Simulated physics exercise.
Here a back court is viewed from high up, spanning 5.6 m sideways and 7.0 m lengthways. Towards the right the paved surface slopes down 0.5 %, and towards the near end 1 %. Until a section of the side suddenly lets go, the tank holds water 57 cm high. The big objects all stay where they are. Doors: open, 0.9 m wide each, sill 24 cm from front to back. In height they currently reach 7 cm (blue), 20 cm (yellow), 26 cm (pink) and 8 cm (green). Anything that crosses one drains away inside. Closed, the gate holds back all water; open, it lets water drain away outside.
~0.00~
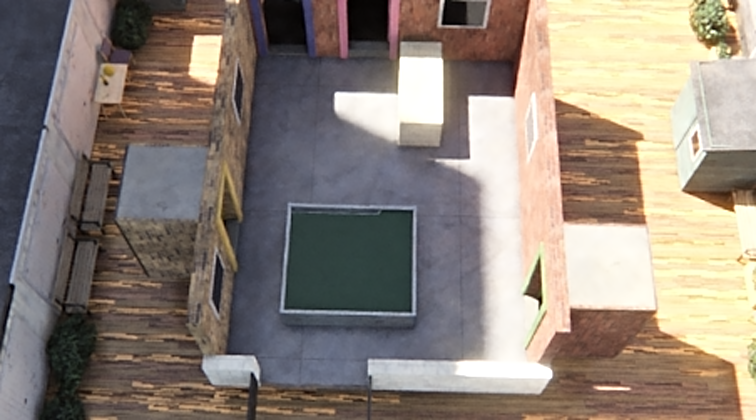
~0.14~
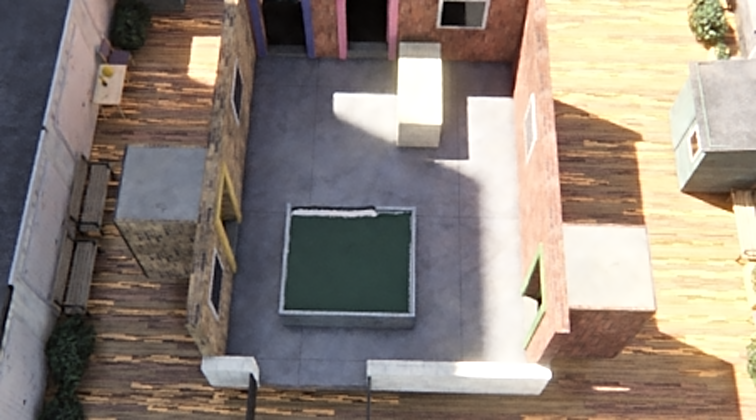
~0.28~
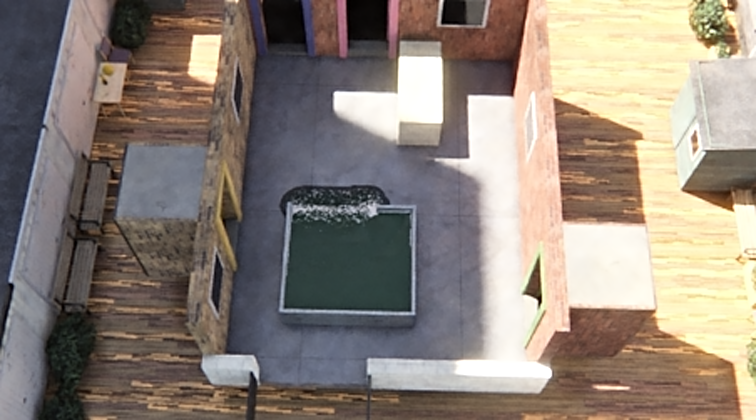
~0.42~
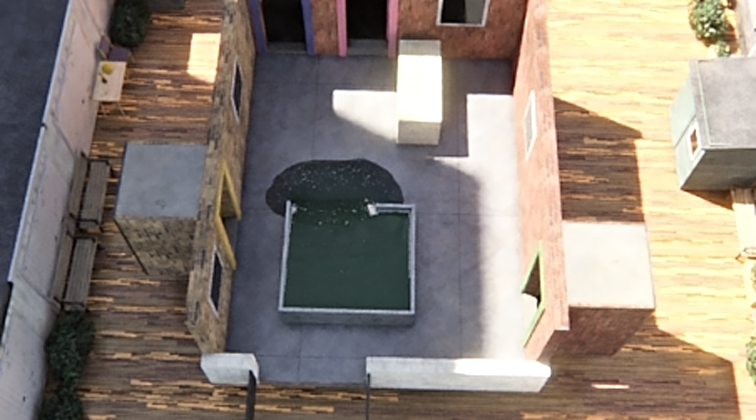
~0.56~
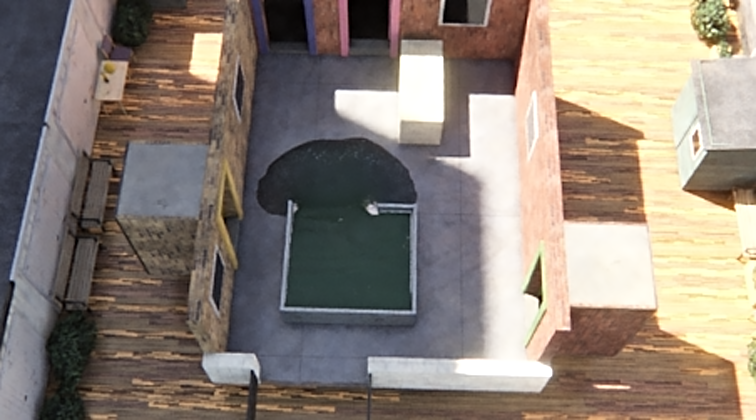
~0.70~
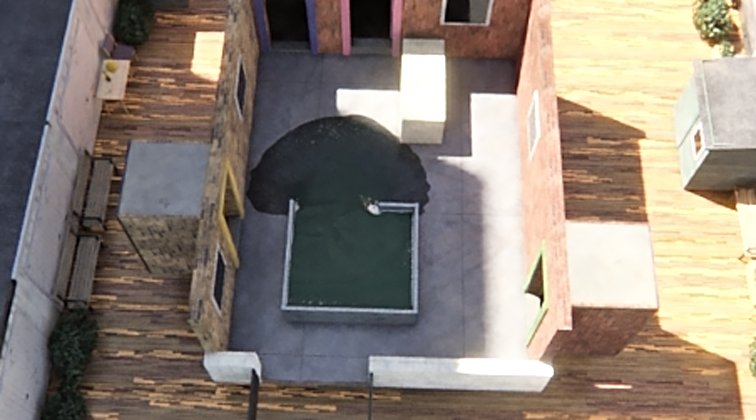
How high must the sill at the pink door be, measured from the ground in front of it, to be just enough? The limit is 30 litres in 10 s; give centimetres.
About 21 cm.
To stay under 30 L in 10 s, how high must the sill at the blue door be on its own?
Blue - roughly 25 cm.
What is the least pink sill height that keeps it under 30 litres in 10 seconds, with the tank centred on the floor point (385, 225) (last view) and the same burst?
About 27 cm.
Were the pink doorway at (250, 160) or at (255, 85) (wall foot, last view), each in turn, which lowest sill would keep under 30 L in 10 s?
In turn: About 11.0 cm, about 14.0 cm.
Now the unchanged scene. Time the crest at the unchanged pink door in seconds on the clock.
I'd guess close to 2.2 seconds.
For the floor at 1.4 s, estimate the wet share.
I'd say near 35 percent is wet.
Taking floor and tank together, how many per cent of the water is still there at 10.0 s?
Roughly 84 percent of the water remains.
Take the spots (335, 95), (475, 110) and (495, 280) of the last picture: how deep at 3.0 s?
Close to 6, 0 and 0 cm deep.
After 1.4 s water covers 35 % of the floor, deepest (28 cm) near (316, 208); 14 cm at the pink door, 0 litres in over its 26 cm sill.
After 3.0 s water covers 50 % of the floor, deepest (31 cm) near (283, 71); 27 cm at the pink door, 3 litres in over its 26 cm sill.
After 10.0 s water covers 90 % of the floor, deepest (14 cm) near (529, 374); 6 cm at the pink door, 5 litres in over its 26 cm sill.
At the pink door as built, the water arrived by 1.3 s and peaked near 29 cm at 2.2 s.
Run again over the same 10 s with other heights there, 59 litres in over 18 cm, 11 litres over 24 cm. The limit of 30 litres is kept from about 21 cm up.
